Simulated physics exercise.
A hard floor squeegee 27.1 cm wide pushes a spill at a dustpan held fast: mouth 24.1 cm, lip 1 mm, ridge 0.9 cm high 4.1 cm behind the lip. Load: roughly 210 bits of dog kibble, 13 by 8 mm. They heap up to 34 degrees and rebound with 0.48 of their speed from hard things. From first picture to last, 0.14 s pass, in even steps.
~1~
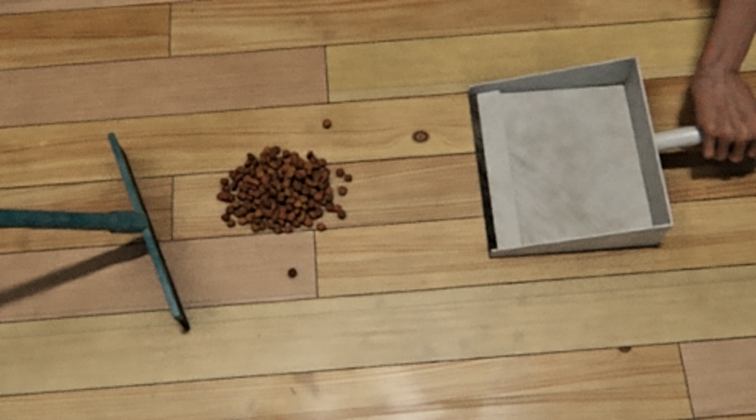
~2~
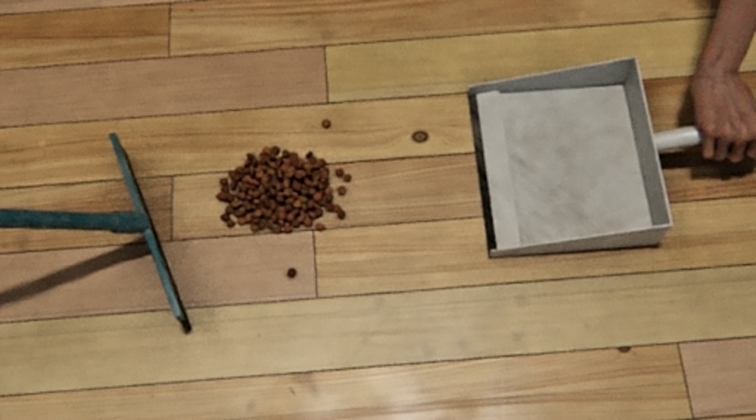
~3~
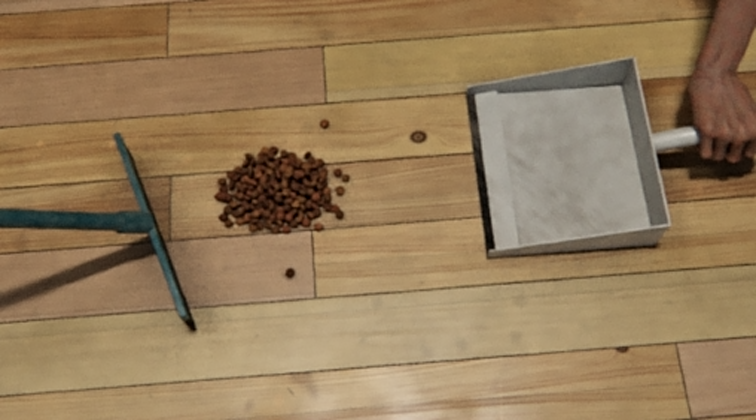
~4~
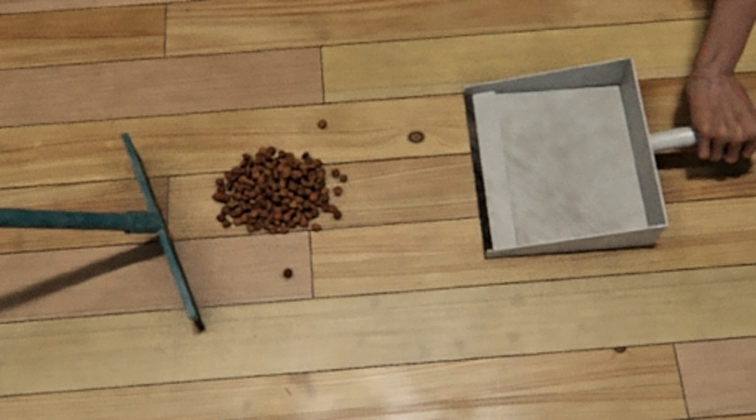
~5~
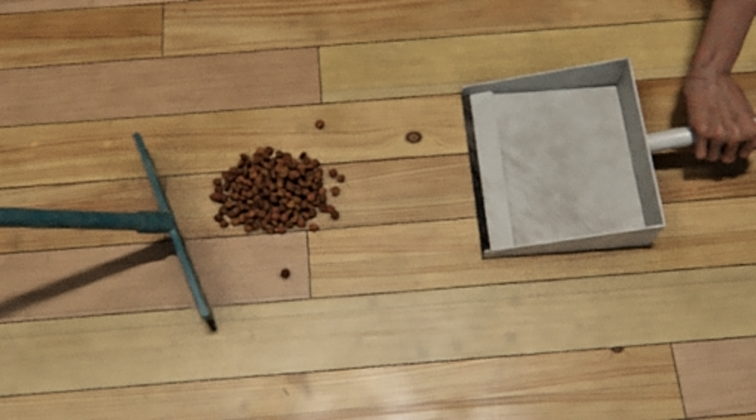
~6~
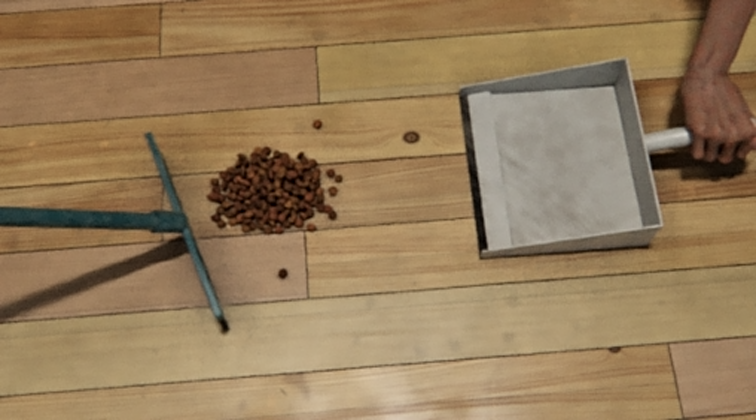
On a wooden floor, a green squeegee slides slightly right toward a still brown kibble pile.
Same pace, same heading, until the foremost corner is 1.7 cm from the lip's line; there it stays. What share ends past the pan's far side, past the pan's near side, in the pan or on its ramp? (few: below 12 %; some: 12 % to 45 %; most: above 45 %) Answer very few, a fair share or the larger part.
Far side very few, near side very few, pan very few.
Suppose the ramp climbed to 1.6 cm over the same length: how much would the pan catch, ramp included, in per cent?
It would be near 0 per cent.
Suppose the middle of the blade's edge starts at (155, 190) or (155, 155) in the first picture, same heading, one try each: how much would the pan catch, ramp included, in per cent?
Some 10 and 20 per cent.
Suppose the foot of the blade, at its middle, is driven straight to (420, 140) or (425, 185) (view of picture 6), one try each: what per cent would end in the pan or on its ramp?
Some 15 and 5 per cent.
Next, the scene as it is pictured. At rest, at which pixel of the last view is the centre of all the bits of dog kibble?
Around (429, 164).
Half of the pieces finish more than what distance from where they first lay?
About 22 cm.
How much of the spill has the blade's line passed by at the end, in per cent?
Some 20 per cent.
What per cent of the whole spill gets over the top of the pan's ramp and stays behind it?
Roughly 0 per cent.
Then, 0.23 s after the last picture, middle of the blade 22 cm from the lip; 0 % over the lip, far side 0 %, near side 0 %.
Then, 0.40 s after the last picture, middle of the blade 12 cm from the lip; 0 % over the lip, far side 0 %, near side 0 %.
Then, 0.67 s after the last picture, middle of the blade 6 cm from the lip; 5 % over the lip, far side 0 %, near side 0 %.
In the end, far side 0 %, near side 0 %, pan 0 %, in front of the lip or behind the blade 95 %.
